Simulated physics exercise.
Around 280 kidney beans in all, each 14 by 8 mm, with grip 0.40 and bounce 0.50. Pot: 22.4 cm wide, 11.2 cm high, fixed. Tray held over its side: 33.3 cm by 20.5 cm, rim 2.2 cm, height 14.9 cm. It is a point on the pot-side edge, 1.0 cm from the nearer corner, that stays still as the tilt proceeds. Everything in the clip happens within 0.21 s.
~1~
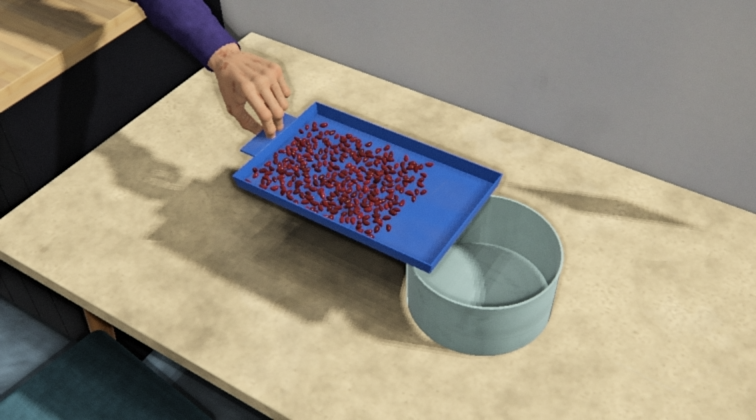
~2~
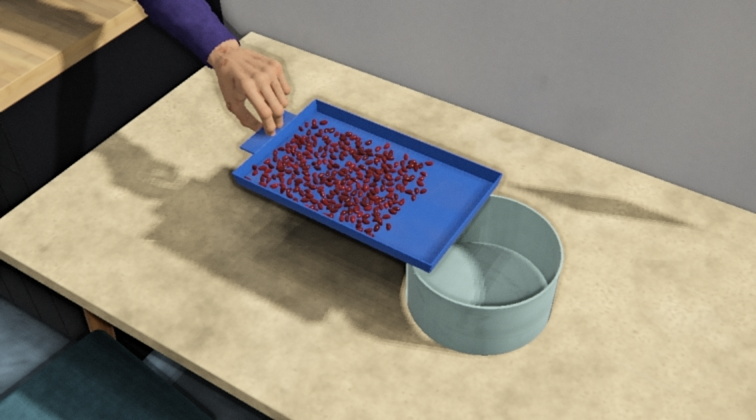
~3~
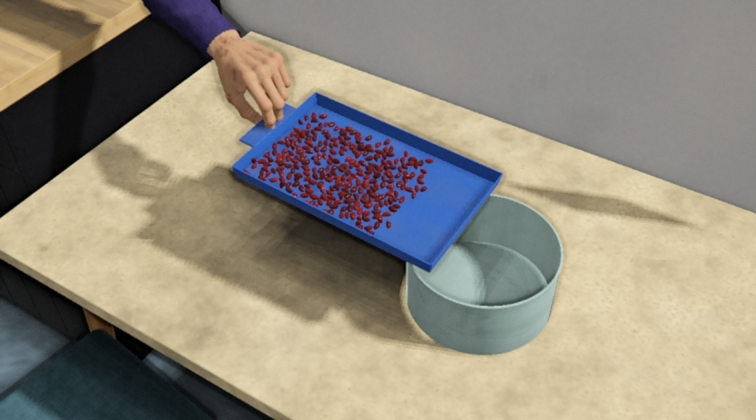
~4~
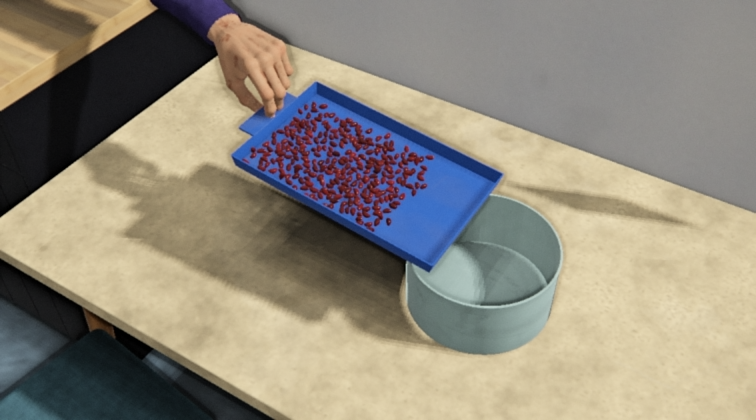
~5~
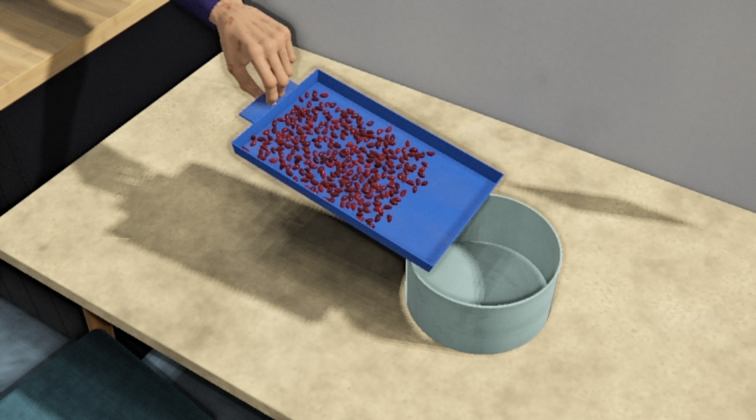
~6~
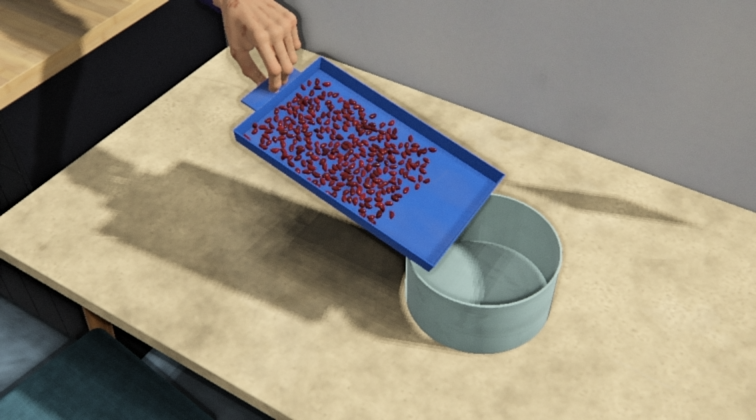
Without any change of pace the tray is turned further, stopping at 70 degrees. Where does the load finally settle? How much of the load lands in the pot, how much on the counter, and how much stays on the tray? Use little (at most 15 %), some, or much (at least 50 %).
Pot - much, counter - little, tray - some.
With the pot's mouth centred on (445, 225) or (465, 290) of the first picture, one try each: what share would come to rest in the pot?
25 % and 50 %.
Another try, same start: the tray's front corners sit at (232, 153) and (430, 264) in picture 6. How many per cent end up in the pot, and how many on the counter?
Pot: 5, counter: 80.
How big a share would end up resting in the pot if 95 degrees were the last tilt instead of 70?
It would be near 90 per cent.
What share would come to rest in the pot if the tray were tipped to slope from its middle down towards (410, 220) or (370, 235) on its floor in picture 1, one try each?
First try: About 35 percent; second try: About 0 percent.
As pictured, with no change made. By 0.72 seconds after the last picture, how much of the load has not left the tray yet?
I'd put it at roughly 25 per cent.
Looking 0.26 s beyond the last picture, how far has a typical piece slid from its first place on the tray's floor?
About 4 cm.
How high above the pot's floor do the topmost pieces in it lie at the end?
Roughly 2.5 cm.
Then, 0.26 s after the last picture, tilt 43 degrees; the tray holds 100 %, the pot 0 %.
Then, 0.43 s after the last picture, tilt 62 degrees; the tray holds 100 %, the pot 0 %.
Then, 0.72 s after the last picture, tilt 70 degrees; the tray holds 25 %, the pot 65 %.
In the end, pot 70 %, counter 5 %, tray 25 %.
